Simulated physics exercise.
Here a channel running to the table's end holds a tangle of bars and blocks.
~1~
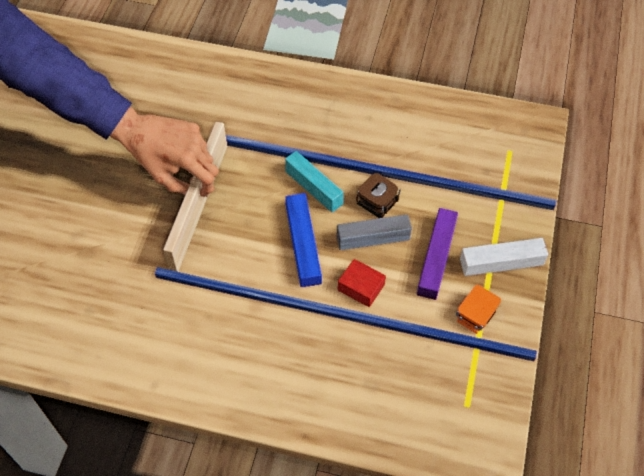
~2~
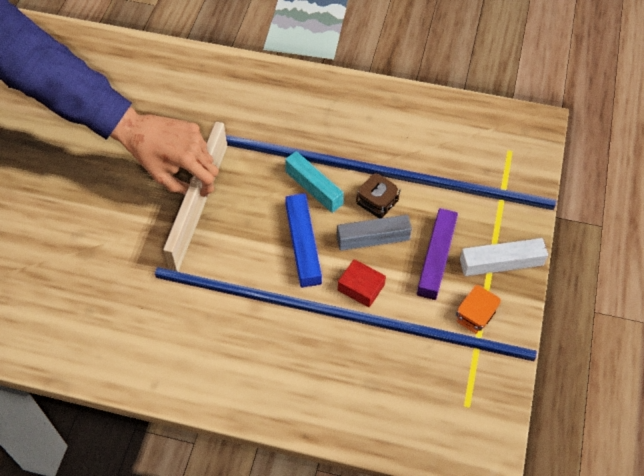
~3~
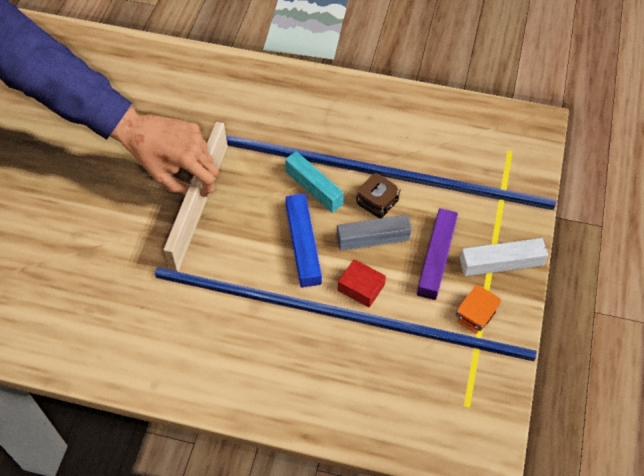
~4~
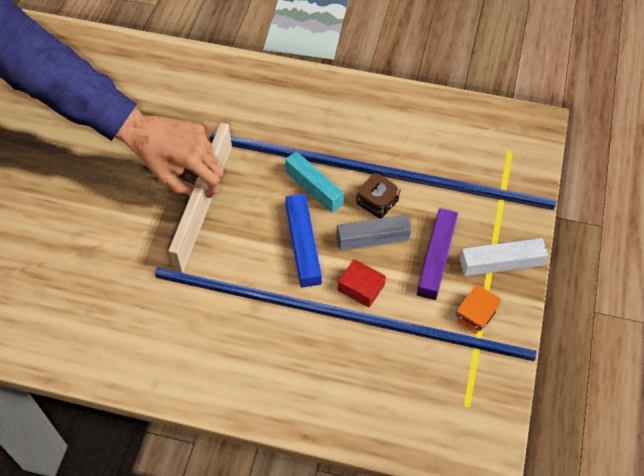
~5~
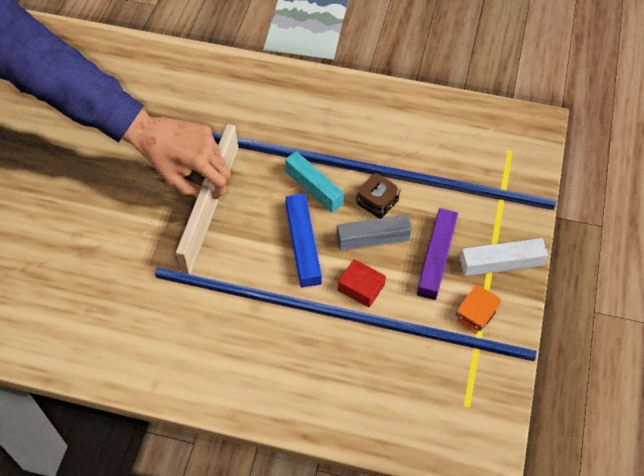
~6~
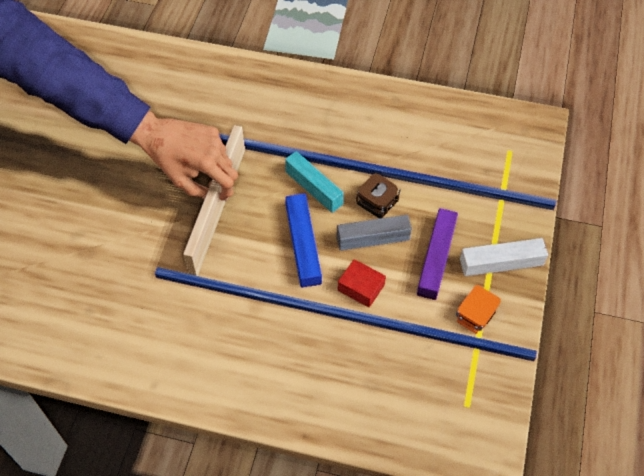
A hand in a blue sleeve grips an upright pale board at the left of a wooden tabletop, seen from above at a slant, with plank flooring beyond. Between two blue rails lie turquoise, blue, grey and purple bars, brown and red blocks, and a white bar and orange block by a yellow tape line. The hand, still at first, slides the board slightly right, touching nothing loose.
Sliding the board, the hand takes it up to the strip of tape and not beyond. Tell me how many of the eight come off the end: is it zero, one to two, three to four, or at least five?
It is three to four.
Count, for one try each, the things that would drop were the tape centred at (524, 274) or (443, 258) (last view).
The counts: 6 and 1.
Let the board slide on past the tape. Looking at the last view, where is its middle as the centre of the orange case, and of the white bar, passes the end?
Middle approx. at (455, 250), then approx. at (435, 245).
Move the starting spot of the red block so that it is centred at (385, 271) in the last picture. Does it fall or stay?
It stays put.
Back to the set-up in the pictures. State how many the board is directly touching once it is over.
The figure is 2.
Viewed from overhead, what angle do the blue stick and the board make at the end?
The angle comes out near 0 degrees.
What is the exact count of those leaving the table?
In all, 3 of them.
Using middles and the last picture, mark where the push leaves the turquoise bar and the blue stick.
Final pixels, roughly: (520, 227) for the first, (499, 283) for the other.
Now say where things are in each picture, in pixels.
The first picture shows white bar (503, 257); orange case (478, 310); purple stick (438, 253); board (197, 195); tape (490, 267).
The second picture shows orange case (478, 310); brown case (378, 196).
The third picture shows purple stick (438, 253); turquoise bar (314, 182).
The fourth picture shows white bar (503, 257); grey stick (374, 233).
The fifth picture shows orange case (478, 310); board (209, 197).
The sixth picture shows white bar (503, 257); orange case (478, 310); purple stick (438, 253); board (216, 199); tape (490, 267).
A little later, none off yet; white bar at rest near (503, 257); orange case at rest near (478, 310); purple stick at rest near (438, 253).
When it is over, the number that fall off is three or four; down, purple stick, orange case and white bar.
